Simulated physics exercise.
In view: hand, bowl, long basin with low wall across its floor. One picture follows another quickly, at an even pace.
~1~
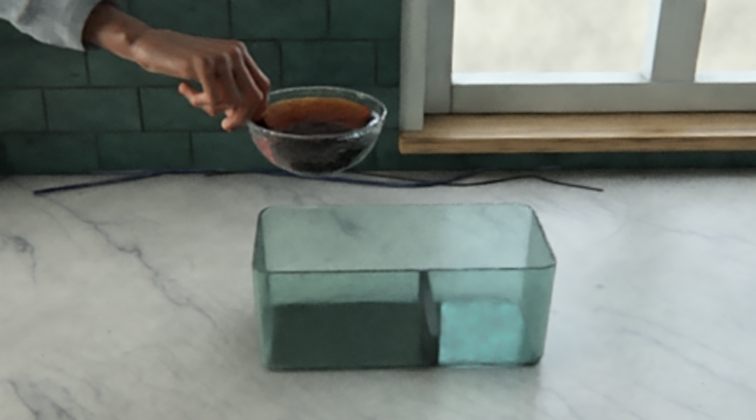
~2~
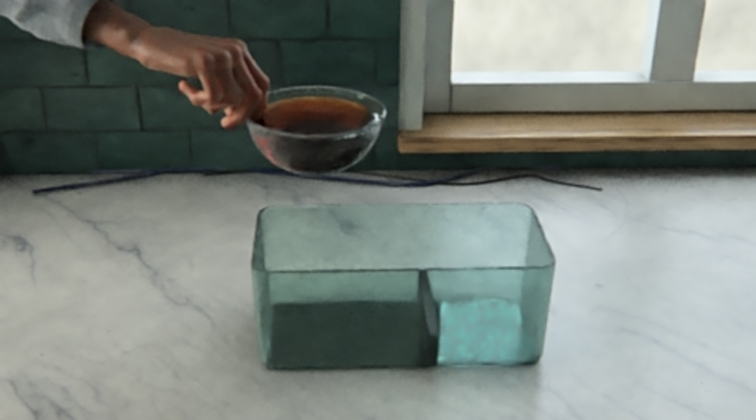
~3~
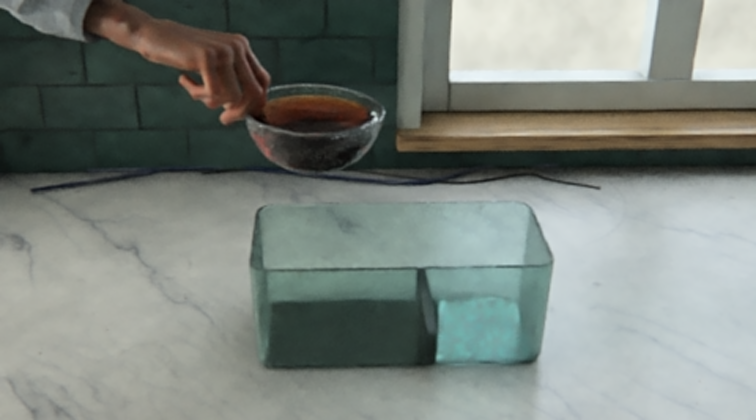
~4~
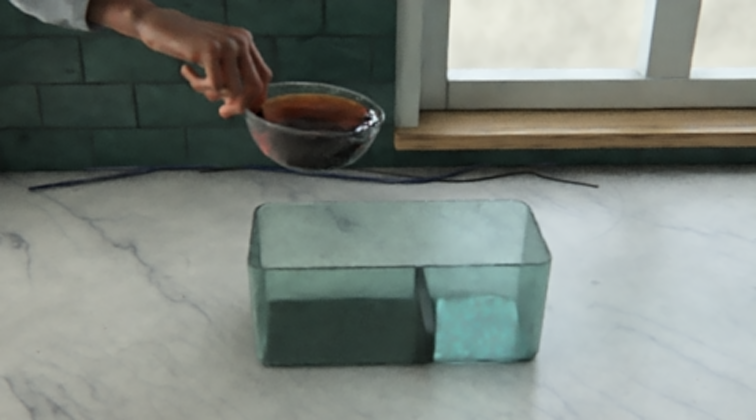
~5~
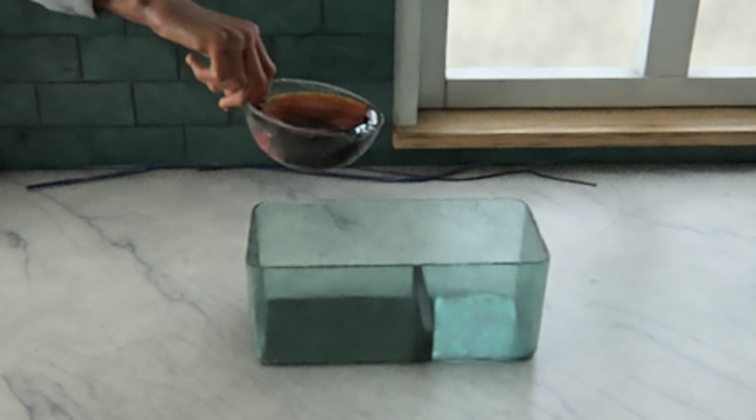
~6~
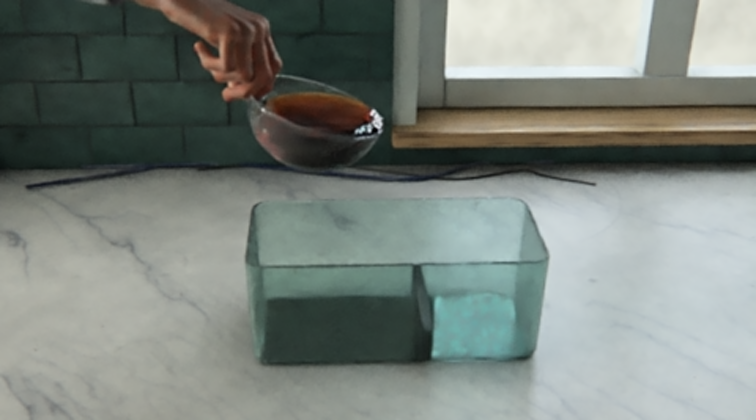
To begin with, a hand holds a clear glass bowl of dark reddish-brown liquid almost level above a long greenish see-through basin on a marble counter. The hand then gradually tilts the bowl to the right, until a little of the liquid slips over its lowered right edge.
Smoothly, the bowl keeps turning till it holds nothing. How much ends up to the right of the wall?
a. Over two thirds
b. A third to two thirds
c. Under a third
A third to two thirds.
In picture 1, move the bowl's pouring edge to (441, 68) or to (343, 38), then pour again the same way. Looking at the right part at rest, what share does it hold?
About 85 % the first time, about 25 % the second.
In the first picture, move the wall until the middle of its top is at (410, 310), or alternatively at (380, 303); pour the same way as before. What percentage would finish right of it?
Roughly 75 % and 90 %.
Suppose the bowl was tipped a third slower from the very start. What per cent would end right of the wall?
Some 65 per cent.
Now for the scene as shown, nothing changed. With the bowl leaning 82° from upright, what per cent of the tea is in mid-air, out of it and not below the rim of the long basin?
Something like 35 per cent of it.
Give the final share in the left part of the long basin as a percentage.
That is roughly 45 percent of it.
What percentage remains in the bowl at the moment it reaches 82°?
It keeps around 15 per cent at that angle.
A moment on, the bowl is tipped on its side and 14 per cent is still to pour, 15 is left of the wall and 38 right of it.
Next, the bowl is tipped right over and 0 per cent is still to pour, 44 is left of the wall and 56 right of it.
Then the bowl is tipped right over and 0 per cent is still to pour, 43 is left of the wall and 56 right of it.
Later the bowl is tipped right over and 0 per cent is still to pour, 43 is left of the wall and 56 right of it.
Finally, 43 per cent lies left of the wall, 56 right of it and 0 outside.
